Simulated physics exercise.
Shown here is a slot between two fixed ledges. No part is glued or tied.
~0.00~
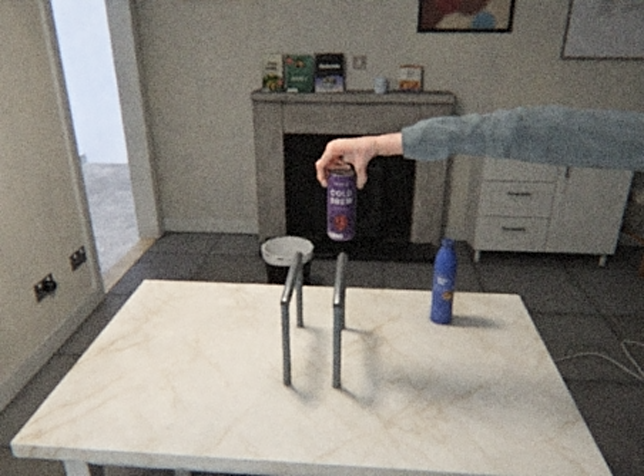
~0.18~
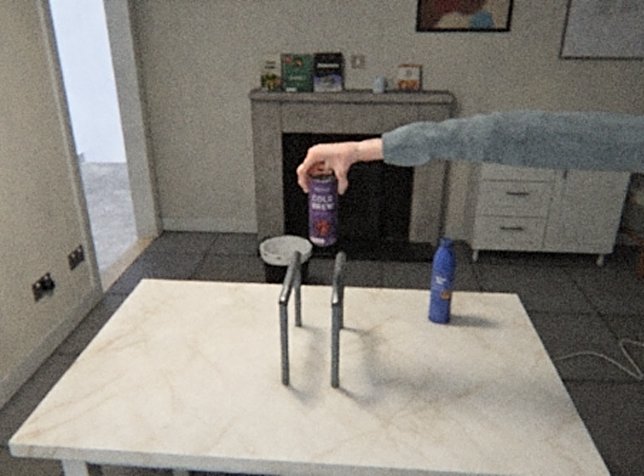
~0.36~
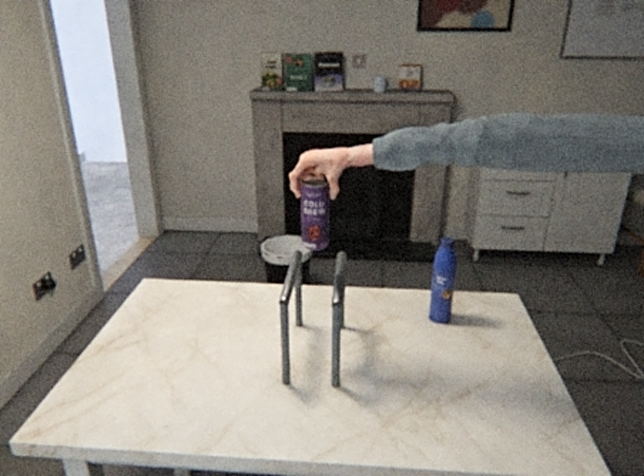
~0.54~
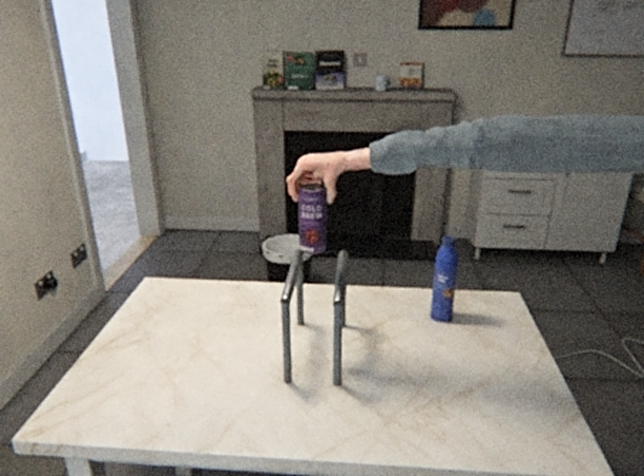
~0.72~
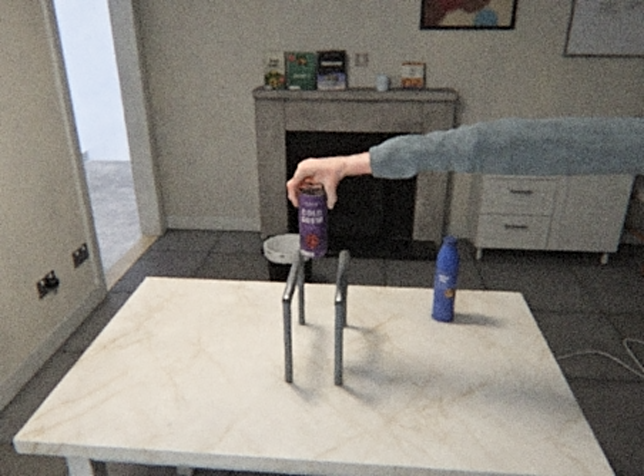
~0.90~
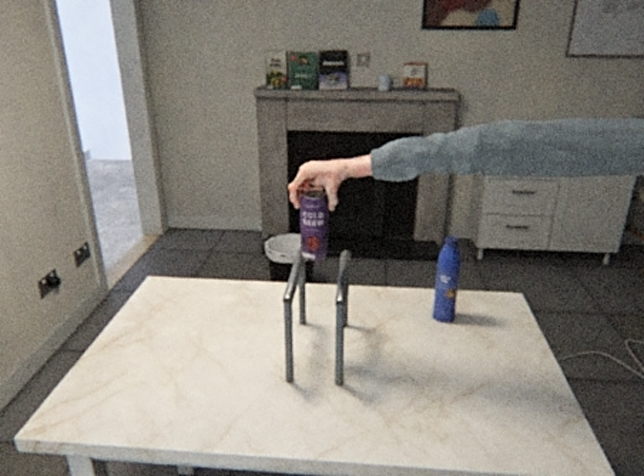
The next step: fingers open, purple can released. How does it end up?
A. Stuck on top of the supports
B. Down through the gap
Down through the gap.
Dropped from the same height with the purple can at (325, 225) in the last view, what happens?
Let go there, it makes it through.
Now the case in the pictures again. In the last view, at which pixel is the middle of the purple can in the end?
It winds up at roughly (315, 325).
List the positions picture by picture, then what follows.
The first frame shows being brought over the gap; purple can (342, 205); blue bottle (444, 282).
The second frame shows being brought over the gap; purple can (324, 210); blue bottle (443, 281).
The third frame shows being brought over the gap; purple can (315, 215); blue bottle (443, 281).
The fourth frame shows being brought over the gap; purple can (313, 219); blue bottle (445, 279).
The fifth frame shows being brought over the gap; purple can (313, 224); blue bottle (446, 279).
The sixth frame shows poised above the slot; purple can (314, 226); blue bottle (447, 279).
After 1.22 s, purple can slid well along near (315, 314).
After 1.56 s, purple can slid well along near (315, 325).
At rest (1.9 s), moved from the start, purple can; blue bottle in place. Seen from the same camera at the end, purple can near (315, 325). The can drops through.
